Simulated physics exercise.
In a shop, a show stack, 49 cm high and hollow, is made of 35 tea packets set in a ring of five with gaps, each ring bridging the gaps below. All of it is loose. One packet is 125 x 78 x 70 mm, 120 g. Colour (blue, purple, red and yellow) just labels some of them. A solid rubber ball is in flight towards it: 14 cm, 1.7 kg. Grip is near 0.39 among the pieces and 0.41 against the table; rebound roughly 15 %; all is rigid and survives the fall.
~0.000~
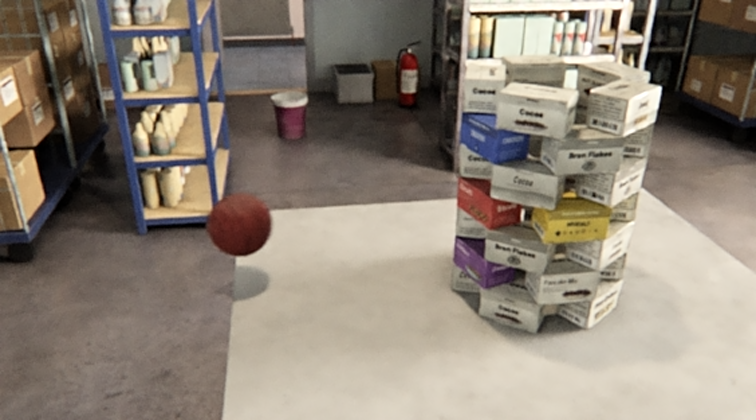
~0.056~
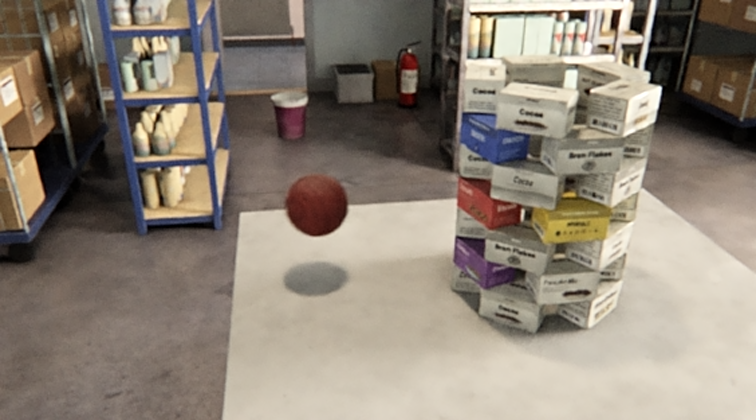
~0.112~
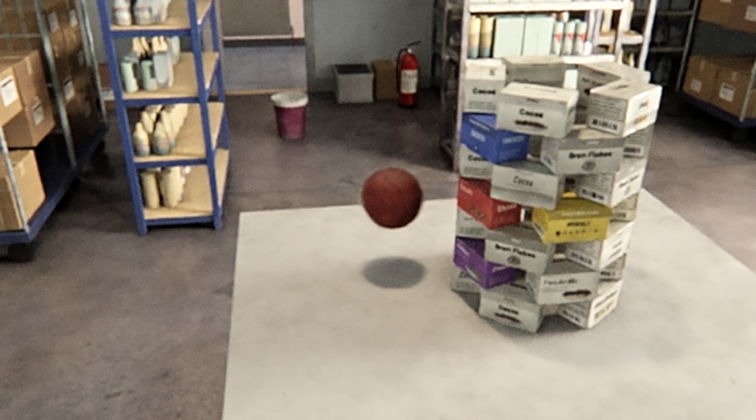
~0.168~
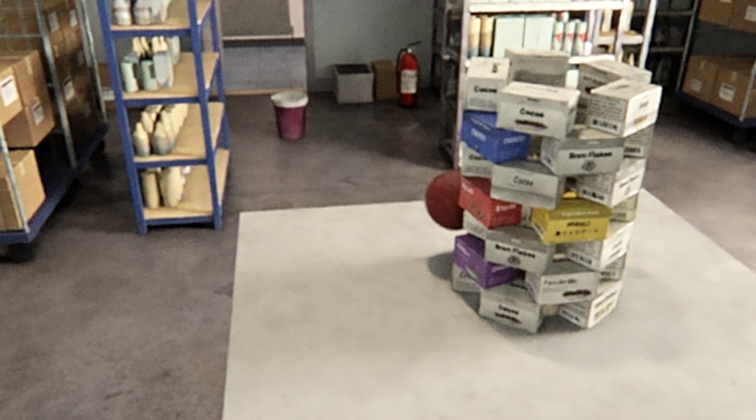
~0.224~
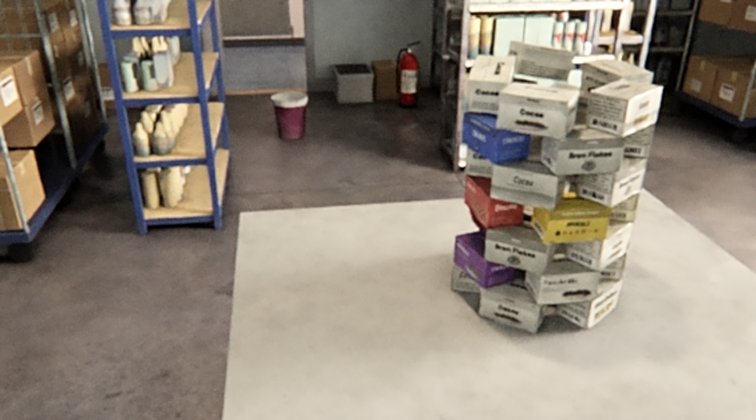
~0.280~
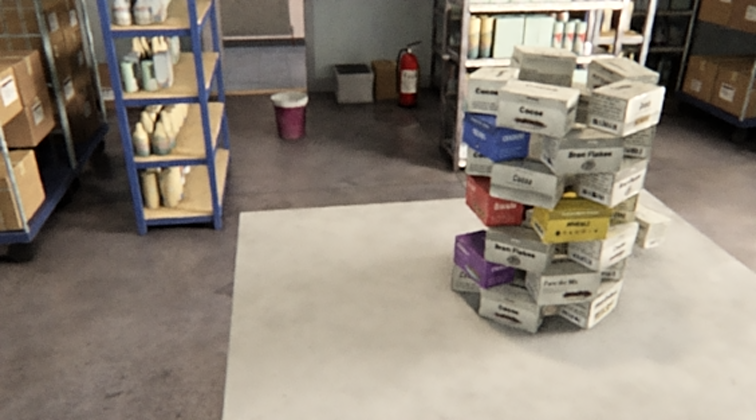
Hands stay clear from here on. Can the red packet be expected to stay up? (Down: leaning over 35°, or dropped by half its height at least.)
In the end the red packet comes down.
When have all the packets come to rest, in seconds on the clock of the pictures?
At about 2.0 s.
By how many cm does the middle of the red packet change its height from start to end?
It ends some 14 cm lower.
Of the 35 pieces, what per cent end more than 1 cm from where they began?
Shifted: 75 per cent.
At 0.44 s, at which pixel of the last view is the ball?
Near (584, 201).
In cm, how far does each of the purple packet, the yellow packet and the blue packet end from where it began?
Moved: Purple 0, yellow 0, blue 48.
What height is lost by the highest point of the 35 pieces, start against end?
Roughly 15 cm.
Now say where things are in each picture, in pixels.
In the first picture (we follow the side turned to the camera), ball (240, 225) 40 cm from contact, 3.2 m/s; red packet (473, 203); purple packet (468, 262); blue packet (477, 137); no piece has moved.
The second picture shows ball (317, 205) 23 cm from contact, 3.1 m/s; red packet (473, 203).
The third picture shows ball (392, 199) 55 mm from contact, 3.1 m/s; red packet (473, 203).
The fourth picture shows ball (455, 200) after contact, 2.3 m/s; red packet (474, 202); steepest lean 6°, the packet at (485, 95); 12 stirred so far.
The fifth picture shows ball after contact, 1.4 m/s; red packet (476, 200) displaced 10 mm; steepest lean 12°, the packet at (546, 64); 17 stirred so far.
The sixth picture shows ball after contact, 1.3 m/s; red packet (476, 200) displaced 11 mm; blue packet (478, 136); yellow packet (578, 226); 20 stirred so far.
Around 0.44 s, ball still moving; 11 of the 35 packets down; red packet tipped 16°; blue packet tipped 14°.
Around 0.72 s, ball still moving; 19 of the 35 packets down; red packet tipped 51°, 33 mm lower; blue packet on its side.
Around 1.20 s, ball still moving; 24 of the 35 packets down; red packet on its side; blue packet on its side.
Finally (2.4 s), ball rolling away; 24 of the 35 packets down; red packet tipped 56°, 14 cm lower; blue packet on its side; yellow packet unmoved. Seen by the last camera, middles, red packet near (504, 235), blue packet near (426, 205).
